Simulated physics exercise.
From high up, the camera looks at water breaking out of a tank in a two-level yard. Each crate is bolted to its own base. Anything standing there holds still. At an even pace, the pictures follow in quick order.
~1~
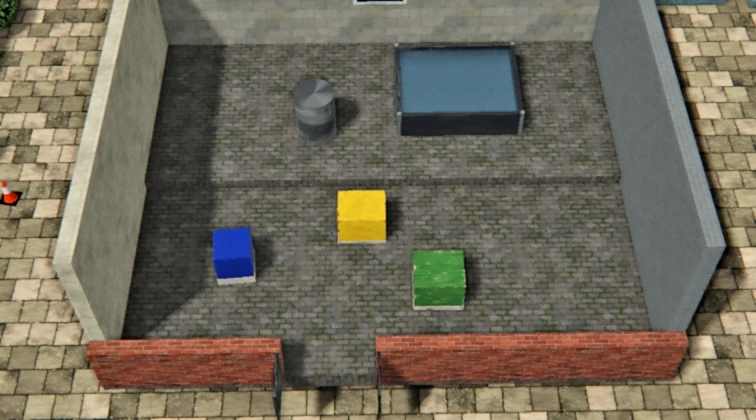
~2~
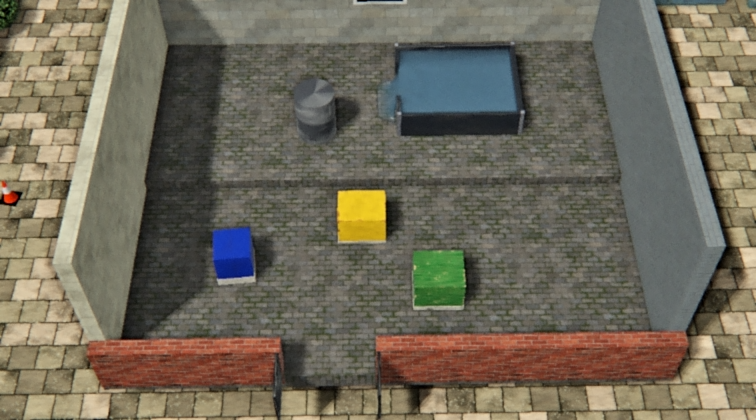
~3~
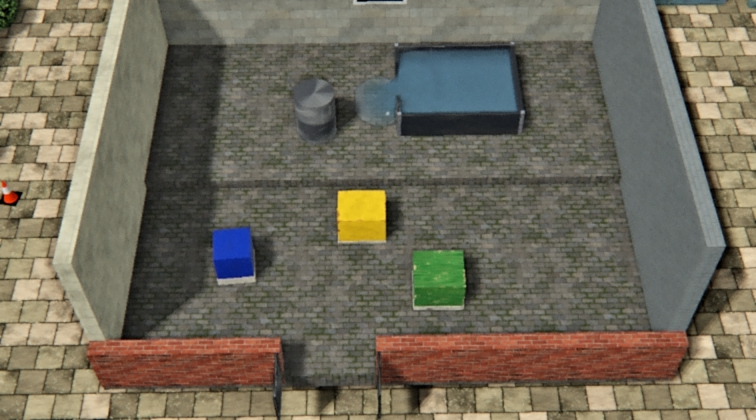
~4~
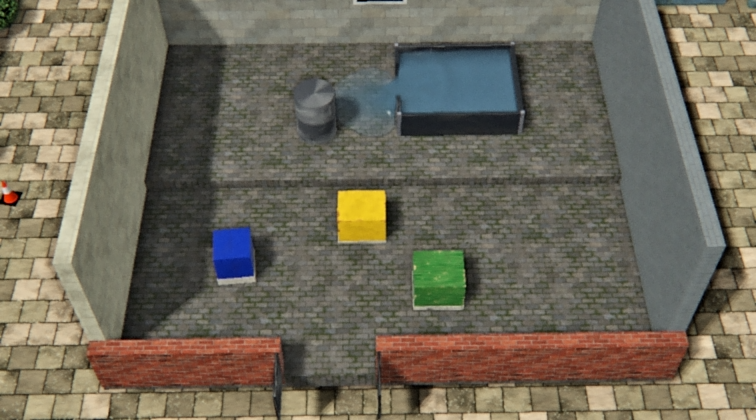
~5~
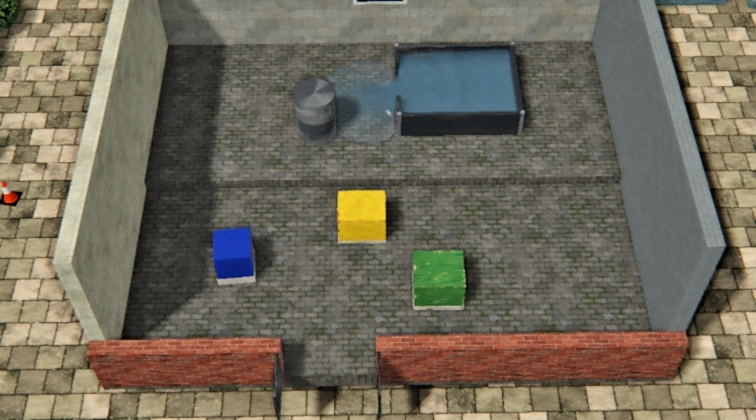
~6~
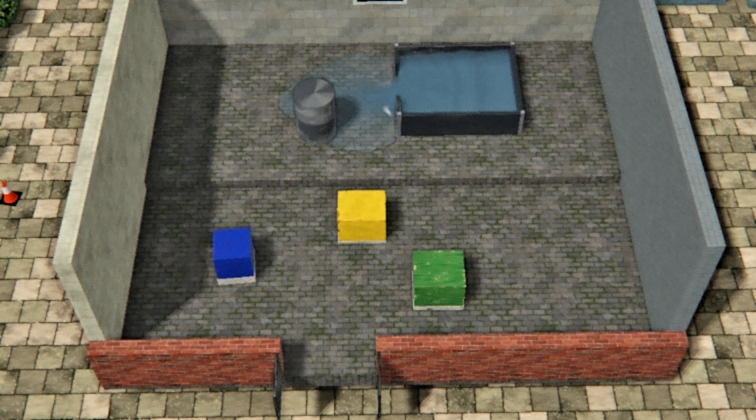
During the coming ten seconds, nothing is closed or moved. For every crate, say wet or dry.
Yellow crate - wet; blue crate - dry; green crate - dry.
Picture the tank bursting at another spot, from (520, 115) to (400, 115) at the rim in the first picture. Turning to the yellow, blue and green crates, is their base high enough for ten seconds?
Then the yellow crate gets flooded, the blue crate is untouched and the green crate gets flooded.
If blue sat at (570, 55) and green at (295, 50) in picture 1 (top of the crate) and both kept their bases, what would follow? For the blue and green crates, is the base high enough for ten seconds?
Blue crate: Is missed. Green crate: Is overtopped.
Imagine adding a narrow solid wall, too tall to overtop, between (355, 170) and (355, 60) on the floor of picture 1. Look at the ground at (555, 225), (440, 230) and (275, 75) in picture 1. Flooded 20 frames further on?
The first point comes out unwetted, the next inundated, the last inundated.
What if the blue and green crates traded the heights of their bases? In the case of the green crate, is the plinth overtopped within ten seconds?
Well, the green crate stays untouched then.
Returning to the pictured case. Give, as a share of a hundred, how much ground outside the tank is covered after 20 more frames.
Roughly 30 percent, I reckon.
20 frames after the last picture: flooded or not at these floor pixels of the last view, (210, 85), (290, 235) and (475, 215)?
Going through them one by one, the first is waterlogged, the second waterlogged and the third spared.
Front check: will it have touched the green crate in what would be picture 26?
Short answer for green: Stays dry.
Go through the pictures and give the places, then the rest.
The first picture shows still water in the tank at (457, 82).
In the second picture, water pours out at (399, 94) and has run to (387, 119).
In the third picture, water pours out at (399, 95) and has run to (361, 114).
In the fourth picture, water pours out at (399, 95) and has run to a hidden place.
In the fifth picture, water pours out at (399, 94) and has run to a hidden place.
In the sixth picture, water pours out at (399, 94) and has run to (285, 108).
A moment on, water covers 15 % of the floor; the yellow crate not reached, the blue crate not reached, the green crate not reached.
Next, water covers 25 % of the floor; the yellow crate water round its plinth, the blue crate not reached, the green crate not reached.
Then, water covers 30 % of the floor; the yellow crate water round its plinth, the blue crate water round its plinth, the green crate not reached.
Later, water covers 40 % of the floor; the yellow crate water round its plinth, the blue crate water round its plinth, the green crate not reached.
In the end, water covers 60 % of the floor; the yellow crate was topped, the blue crate stayed above the water, the green crate stayed above the water.
